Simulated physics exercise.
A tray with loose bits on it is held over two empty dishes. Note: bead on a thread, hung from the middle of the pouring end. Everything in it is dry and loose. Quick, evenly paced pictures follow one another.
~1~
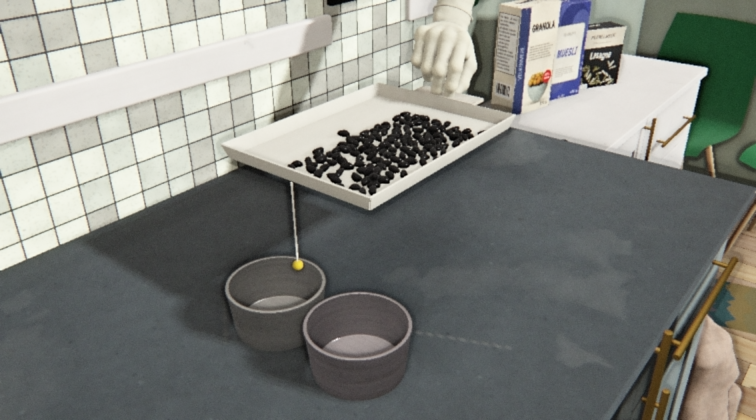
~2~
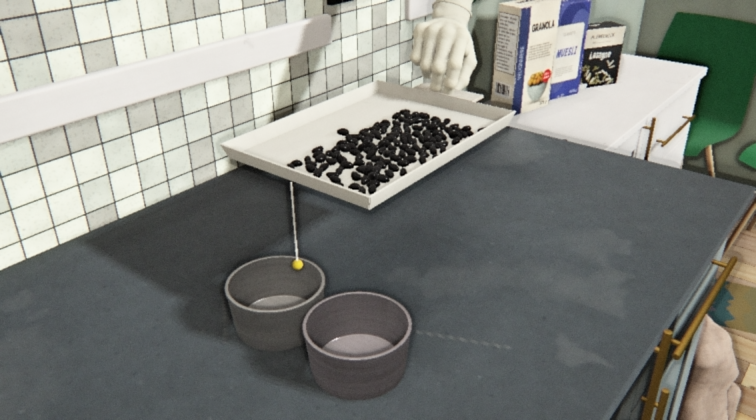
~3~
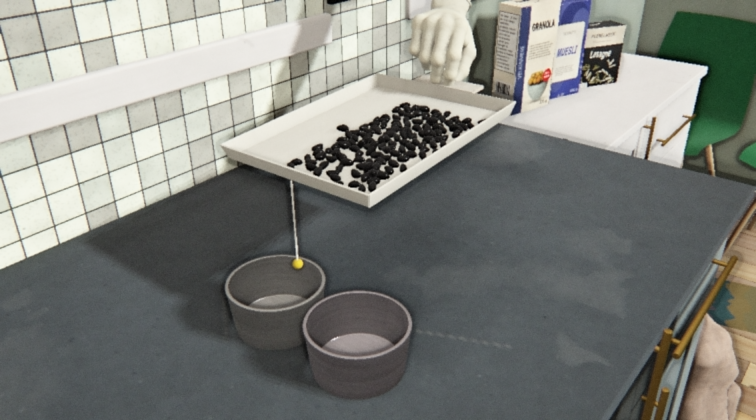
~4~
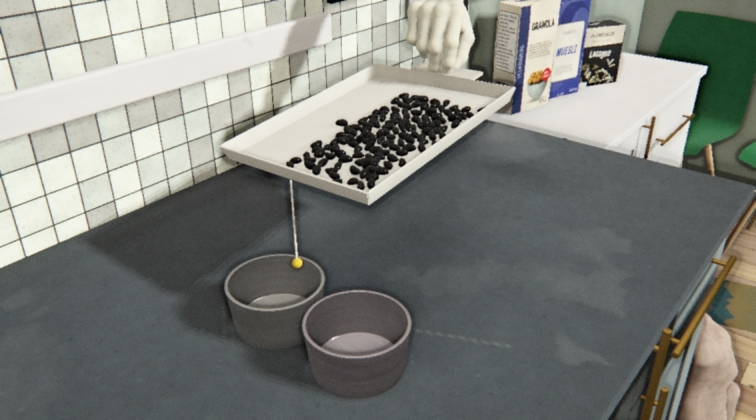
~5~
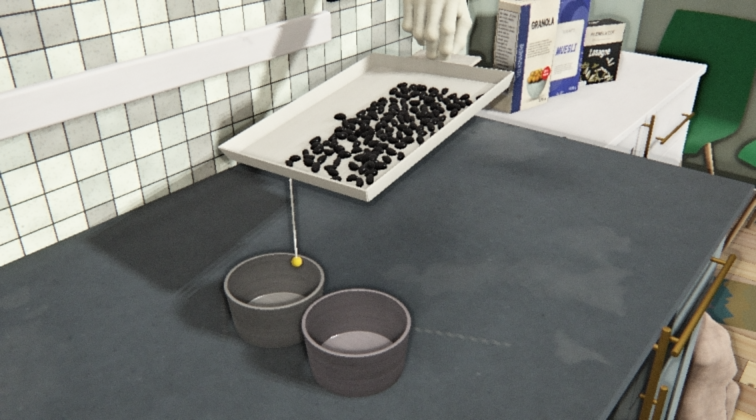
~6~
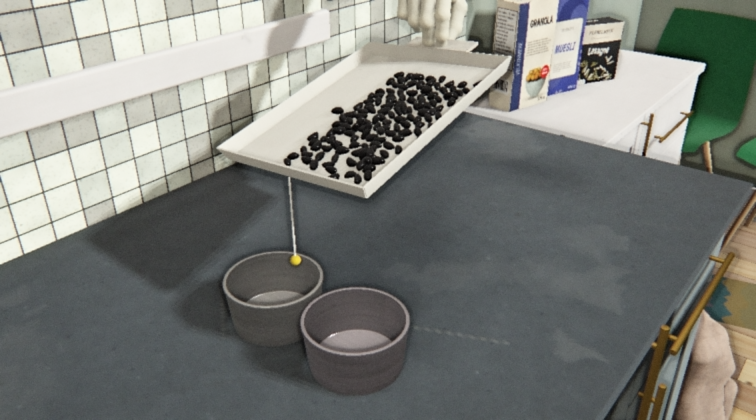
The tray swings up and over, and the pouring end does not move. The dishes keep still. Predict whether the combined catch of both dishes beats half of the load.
The greater share is going to end up outside the dishes.
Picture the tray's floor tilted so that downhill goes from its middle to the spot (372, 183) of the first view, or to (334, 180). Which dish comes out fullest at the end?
So, the dish at the right the first time round, the dish at the right the second.
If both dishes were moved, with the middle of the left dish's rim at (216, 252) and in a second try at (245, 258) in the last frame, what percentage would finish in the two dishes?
Roughly 90 % and 70 %.
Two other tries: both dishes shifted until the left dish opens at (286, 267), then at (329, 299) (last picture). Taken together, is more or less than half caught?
At place one not up to half; at place two not up to half.
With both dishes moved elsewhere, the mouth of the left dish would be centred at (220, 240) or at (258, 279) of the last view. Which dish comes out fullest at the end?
Left side first, Left side second.
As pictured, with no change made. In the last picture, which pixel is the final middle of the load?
The centre comes to rest near (223, 299).
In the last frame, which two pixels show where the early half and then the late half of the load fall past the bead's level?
Around (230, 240) first; around (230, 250) second.
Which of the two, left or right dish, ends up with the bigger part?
The one to the left is fuller.
Shortly afterwards, tray tipped steeply; all but a few on the tray; only a few outside both; a little in the air.
Next, tray tipped right over; near a quarter on the tray; near a quarter in the left dish; near a third outside both; near a quarter in the air.
Some moments later, tray tipped past a quarter turn; near a third in the left dish; near two thirds outside both.
In the end, tray tipped past a quarter turn; none at all in the right dish; near a third in the left dish; near two thirds outside both.
